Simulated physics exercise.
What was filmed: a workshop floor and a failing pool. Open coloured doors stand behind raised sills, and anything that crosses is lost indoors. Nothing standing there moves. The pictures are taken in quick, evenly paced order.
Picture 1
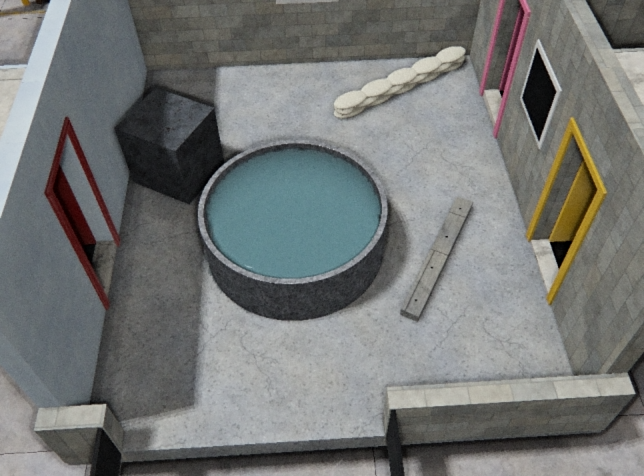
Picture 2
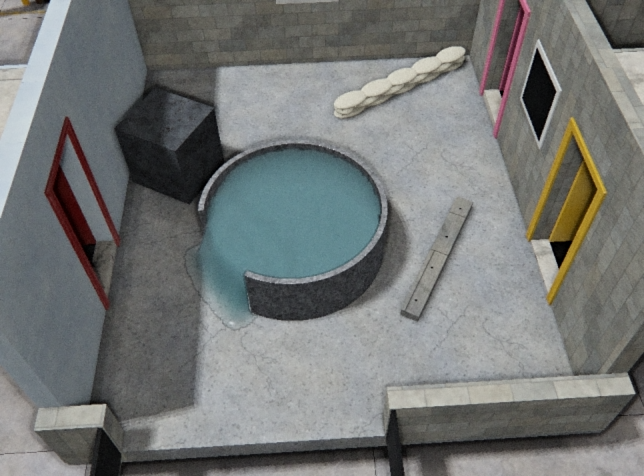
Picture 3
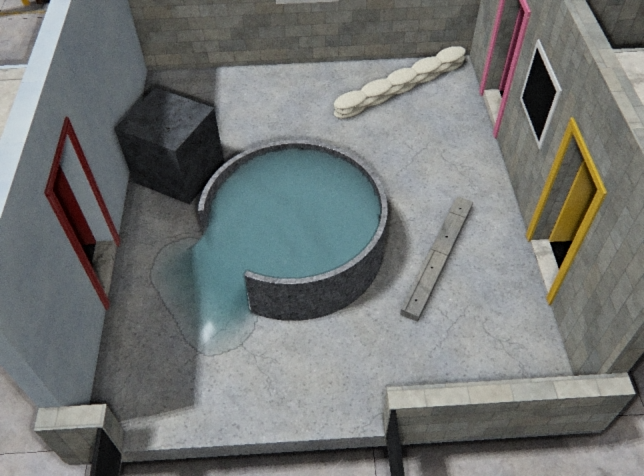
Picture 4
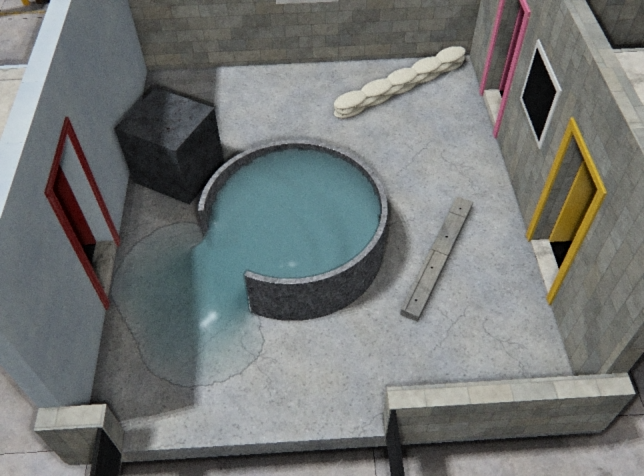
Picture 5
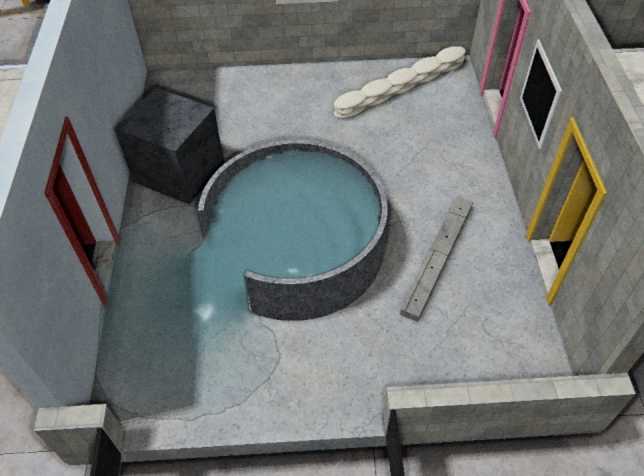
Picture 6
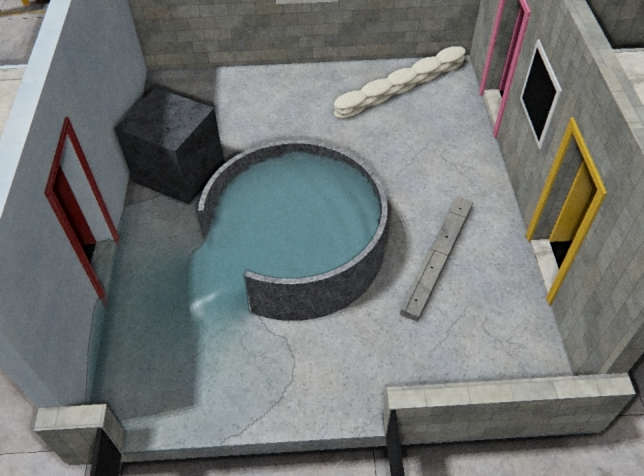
Teal water pouring through a gap in a round dark tank and spreading across the grey floor toward the red-framed door.
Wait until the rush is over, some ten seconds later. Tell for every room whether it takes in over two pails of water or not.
Outcome: The red door will get more than two buckets, the yellow door will get two buckets at most, the pink door will get two buckets at most.
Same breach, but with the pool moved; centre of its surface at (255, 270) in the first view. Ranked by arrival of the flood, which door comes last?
The one in yellow comes last.
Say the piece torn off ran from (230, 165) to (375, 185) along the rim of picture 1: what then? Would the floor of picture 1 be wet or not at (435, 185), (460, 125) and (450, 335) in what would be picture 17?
In the order given: Swamped, swamped and untouched.
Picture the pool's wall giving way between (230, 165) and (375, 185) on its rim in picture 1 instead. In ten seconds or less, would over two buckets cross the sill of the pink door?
In that case pink ends up above.
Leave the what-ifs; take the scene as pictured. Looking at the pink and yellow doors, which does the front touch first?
I'd say the one in yellow.
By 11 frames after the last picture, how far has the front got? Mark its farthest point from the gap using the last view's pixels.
My pick would be pixel (141, 112).
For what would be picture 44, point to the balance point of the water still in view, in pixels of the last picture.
The spot I would choose is (236, 260).
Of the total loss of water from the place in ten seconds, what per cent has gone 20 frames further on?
Estimated share: Close to 50 %.
A moment on, water covers 15 % of the floor; the red door over two buckets in, the yellow door not reached, the pink door not reached.
Next, water covers 20 % of the floor; the red door far over two buckets in, the yellow door not reached, the pink door not reached.
Then, water covers 35 % of the floor; the red door far over two buckets in, the yellow door not reached, the pink door not reached.
Later, water covers 50 % of the floor; the red door far over two buckets in, the yellow door wet at the sill, nothing in, the pink door not reached.
In the end, water covers 65 % of the floor; the red door far over two buckets in, the yellow door wet at the sill, nothing in, the pink door not reached.
